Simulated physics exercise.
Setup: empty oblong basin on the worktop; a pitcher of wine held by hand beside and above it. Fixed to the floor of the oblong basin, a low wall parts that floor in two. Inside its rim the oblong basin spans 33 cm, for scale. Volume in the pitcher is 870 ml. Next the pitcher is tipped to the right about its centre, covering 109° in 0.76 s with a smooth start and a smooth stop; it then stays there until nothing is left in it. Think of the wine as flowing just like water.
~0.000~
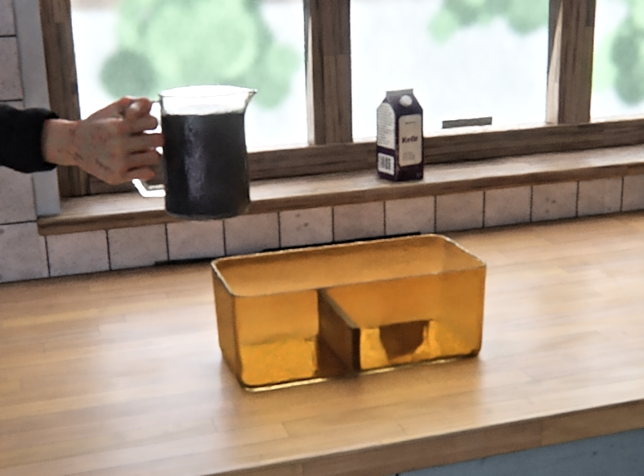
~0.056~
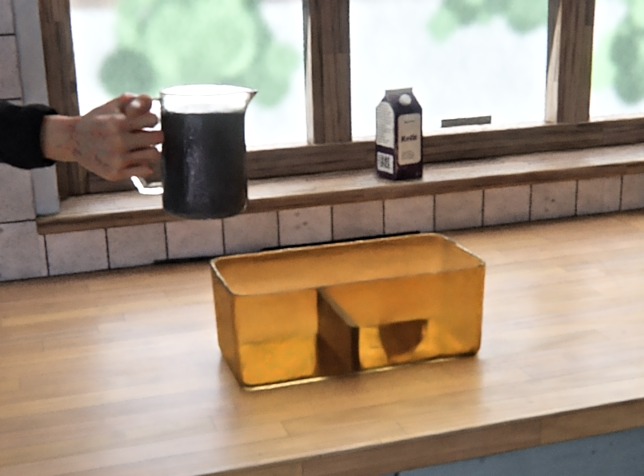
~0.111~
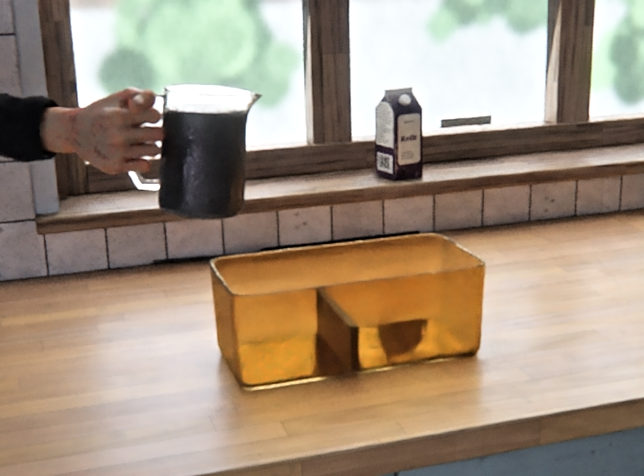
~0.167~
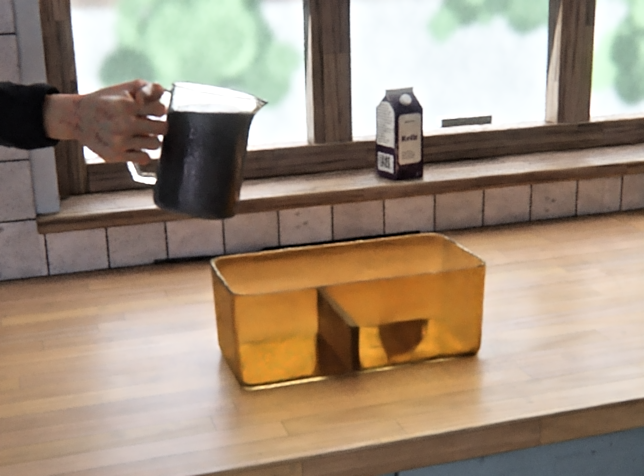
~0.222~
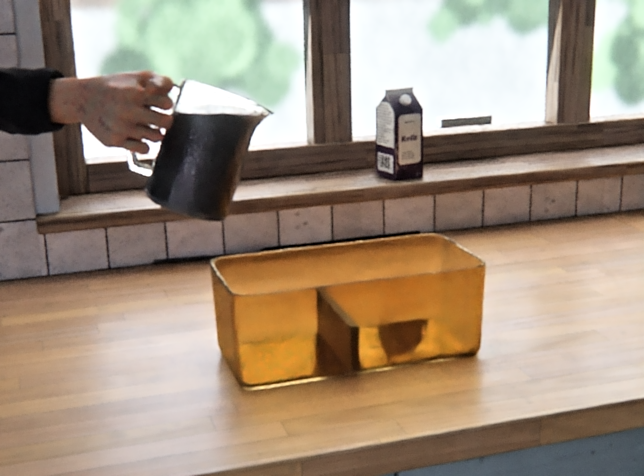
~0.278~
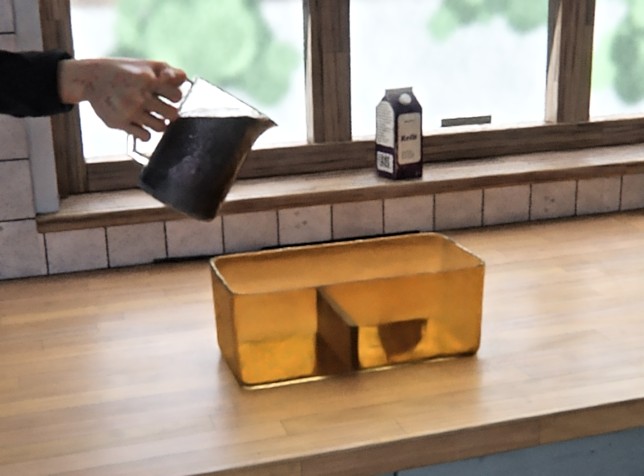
A glass pitcher of dark liquid, held by a hand on the left, started upright, then tilted smoothly to the right above an empty amber basin with a low dividing wall on the wooden worktop.
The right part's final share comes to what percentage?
It comes to roughly 29 %.
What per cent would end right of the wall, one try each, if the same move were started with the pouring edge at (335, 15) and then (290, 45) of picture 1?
In turn about 80 and 95 per cent.
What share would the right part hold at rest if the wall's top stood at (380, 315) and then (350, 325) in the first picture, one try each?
Try 1: 5 %; try 2: 20 %.
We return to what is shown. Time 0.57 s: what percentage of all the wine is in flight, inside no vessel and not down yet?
Near 20 per cent at that moment.
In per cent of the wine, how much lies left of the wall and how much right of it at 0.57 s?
Roughly 2 sits left and 8 sits right.
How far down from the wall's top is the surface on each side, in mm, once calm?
It's around 32 mm on the left side and around 50 mm on the right side.
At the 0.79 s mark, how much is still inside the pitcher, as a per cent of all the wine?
About 22 % is still there.
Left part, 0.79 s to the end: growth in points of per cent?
Change: Approx. 32 %.
By 0.57 s the tilt is 94° and 69 per cent is still to pour, 2 is left of the wall and 8 right of it.
By 0.79 s the tilt is 109° and 22 per cent is still to pour, 37 is left of the wall and 21 right of it.
By 1.01 s the tilt is 109° and 4 per cent is still to pour, 61 is left of the wall and 29 right of it.
By 1.26 s the tilt is 109° and 0 per cent is still to pour, 69 is left of the wall and 29 right of it.
At rest 69 per cent lies left of the wall, 29 right of it and 2 outside.
